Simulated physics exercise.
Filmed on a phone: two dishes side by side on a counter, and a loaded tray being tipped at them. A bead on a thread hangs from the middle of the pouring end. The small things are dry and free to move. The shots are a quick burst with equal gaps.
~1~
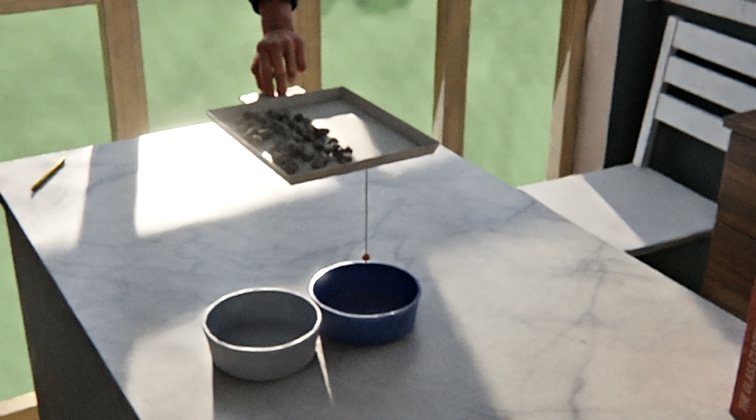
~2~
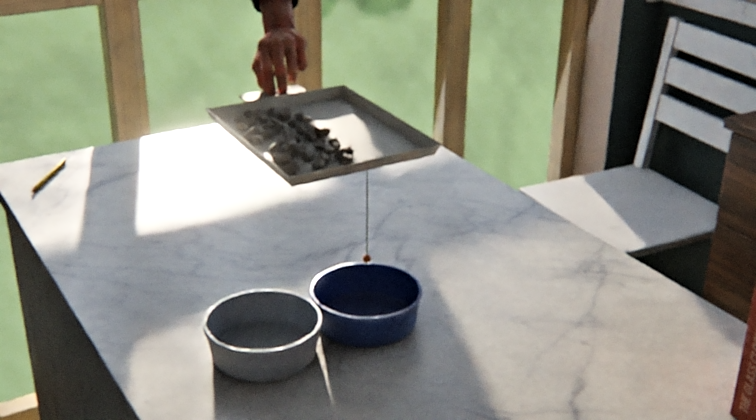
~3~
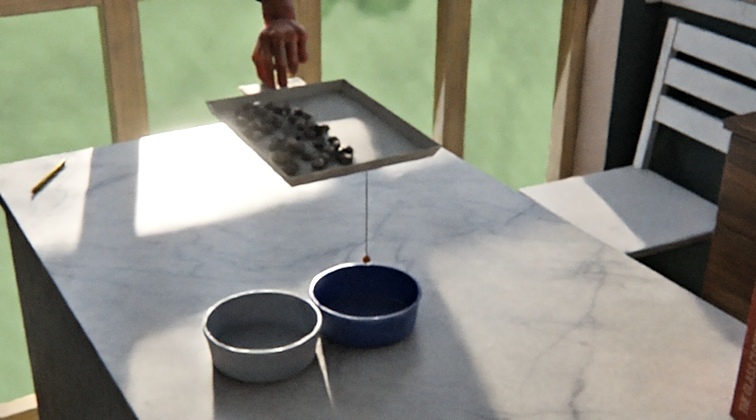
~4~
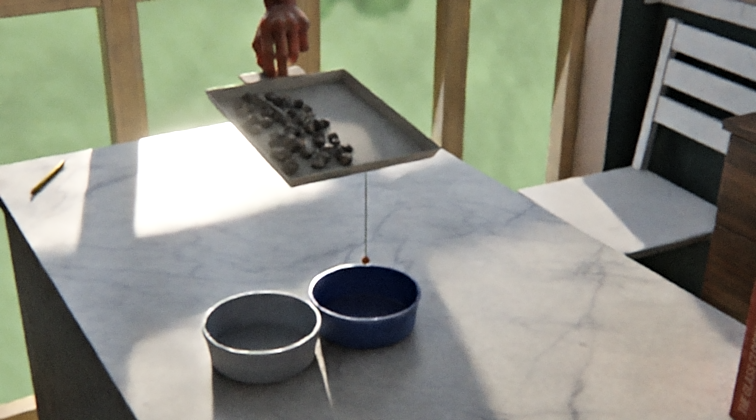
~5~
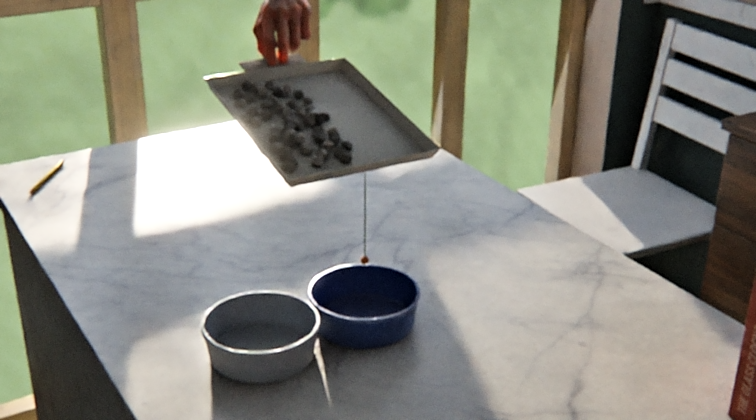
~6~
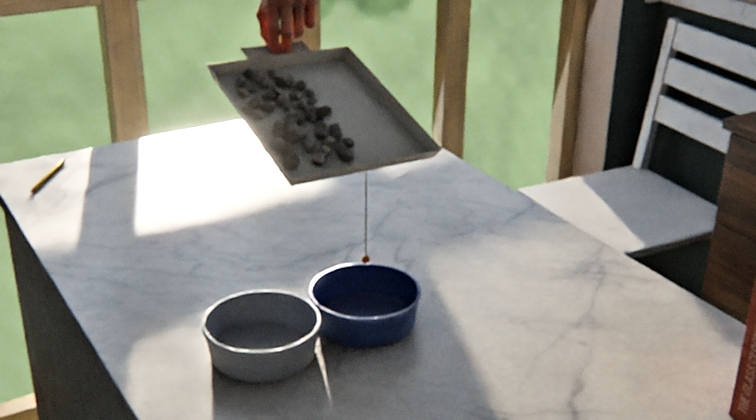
On a sunlit marble counter, a hand slowly raised the back of a tray of dark gravel, steepening it above a gray dish and a blue one, while the bead hung nearly still on its thread.
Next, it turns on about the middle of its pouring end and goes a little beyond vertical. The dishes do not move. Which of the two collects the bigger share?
Fuller: The right dish.
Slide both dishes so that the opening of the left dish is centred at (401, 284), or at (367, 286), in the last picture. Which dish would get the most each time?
First the left dish, then the left-hand dish.
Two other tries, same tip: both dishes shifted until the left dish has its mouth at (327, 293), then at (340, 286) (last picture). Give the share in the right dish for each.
About 50 and 30 per cent.
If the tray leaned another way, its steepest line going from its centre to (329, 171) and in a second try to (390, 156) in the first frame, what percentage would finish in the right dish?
First some 40, then 10 per cent.
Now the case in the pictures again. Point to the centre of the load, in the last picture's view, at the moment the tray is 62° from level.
Roughly at (360, 159).
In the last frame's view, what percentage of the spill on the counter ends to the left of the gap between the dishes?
Close to 0 per cent.
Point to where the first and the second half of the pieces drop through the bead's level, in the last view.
Early half (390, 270), late half (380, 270).
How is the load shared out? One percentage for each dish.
Left dish: 0 %, right dish: 70 %.
Just after the last frame, tray tipped steeply; the larger part on the tray; about a tenth in the air.
A moment on, tray tipped past a quarter turn; roughly half in the right dish; roughly a quarter outside both; roughly a quarter in the air.
Further on, tray tipped past a quarter turn; roughly two thirds in the right dish; roughly a third outside both.
When it is over, tray tipped past a quarter turn; not one in the left dish; roughly two thirds in the right dish; roughly a third outside both.
